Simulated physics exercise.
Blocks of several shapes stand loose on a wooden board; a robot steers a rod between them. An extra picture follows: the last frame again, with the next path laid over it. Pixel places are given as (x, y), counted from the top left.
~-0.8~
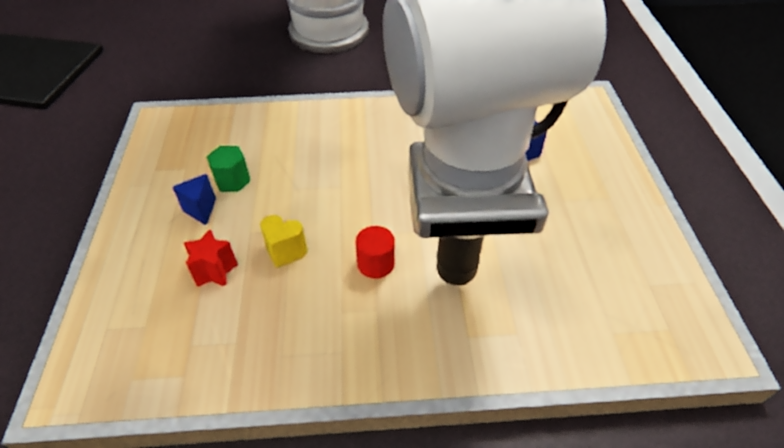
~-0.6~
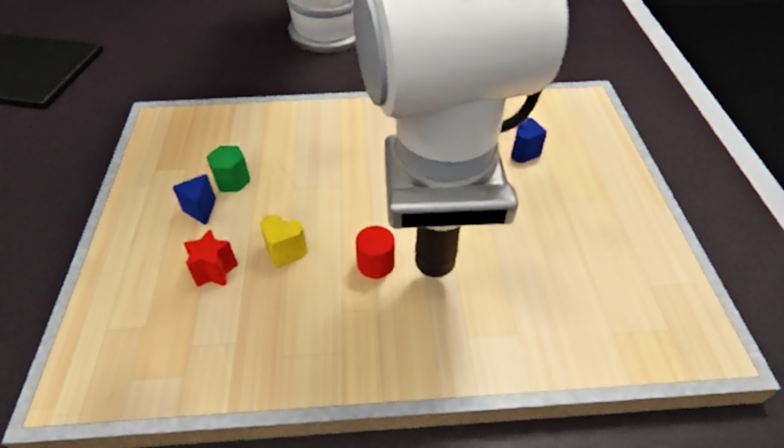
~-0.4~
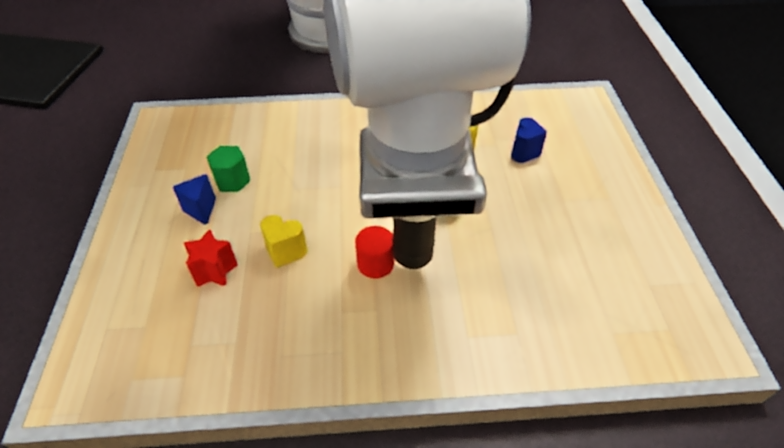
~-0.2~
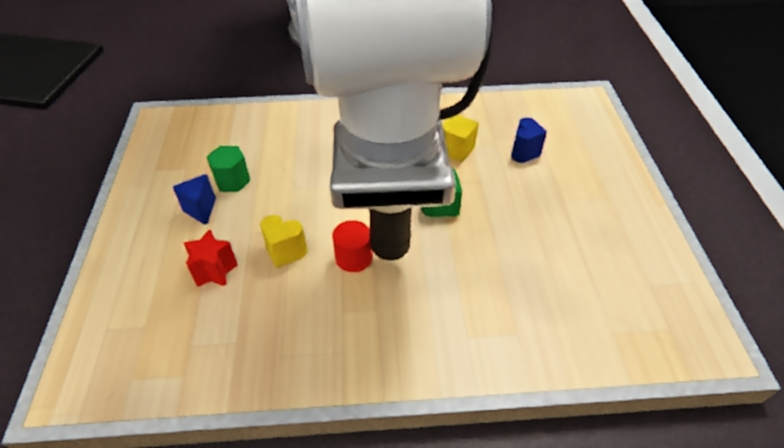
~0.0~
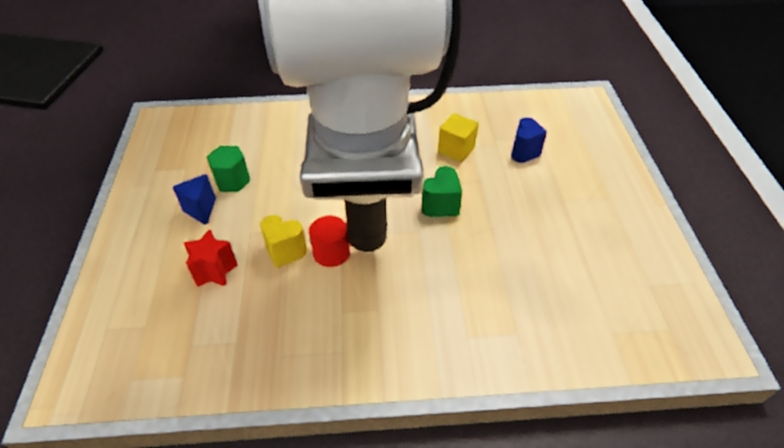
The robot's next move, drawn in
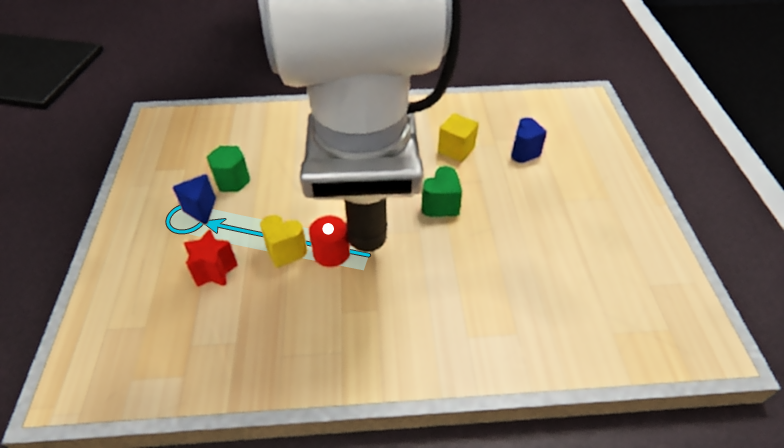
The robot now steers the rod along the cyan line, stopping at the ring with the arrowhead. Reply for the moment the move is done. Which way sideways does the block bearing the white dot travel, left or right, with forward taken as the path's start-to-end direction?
Seen from start to end, it moves right.
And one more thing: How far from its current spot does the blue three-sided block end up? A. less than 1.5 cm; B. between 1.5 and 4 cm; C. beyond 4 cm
Letter C.
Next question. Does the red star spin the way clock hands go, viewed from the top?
No, that is not how it ends up.
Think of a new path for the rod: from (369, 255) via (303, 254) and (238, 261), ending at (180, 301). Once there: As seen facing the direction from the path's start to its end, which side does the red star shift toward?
It's set to shift left.
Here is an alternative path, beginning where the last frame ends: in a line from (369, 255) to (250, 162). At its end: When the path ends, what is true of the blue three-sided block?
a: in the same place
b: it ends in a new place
a: In the same place.
Path on the board, straight from (369, 255) to (186, 218); the dot is on the red circle.
The first path, step by step. One third of the way, rod at (301, 225); red star at (199, 250), turned 15° anticlockwise; yellow heart-shaped block at (222, 225), turned 50° anticlockwise; red circle at (262, 214).
Two thirds of the way, rod at (239, 213); blue three-sided block at (184, 185), turned 25° clockwise; red star at (196, 252), turned 30° anticlockwise; yellow heart-shaped block at (187, 218); red circle at (207, 194).
At the end, rod at (179, 200); blue three-sided block at (144, 162), turned 45° clockwise; red star at (196, 252), turned 30° anticlockwise; yellow heart-shaped block at (158, 219), turned 225° anticlockwise; red circle at (155, 177).
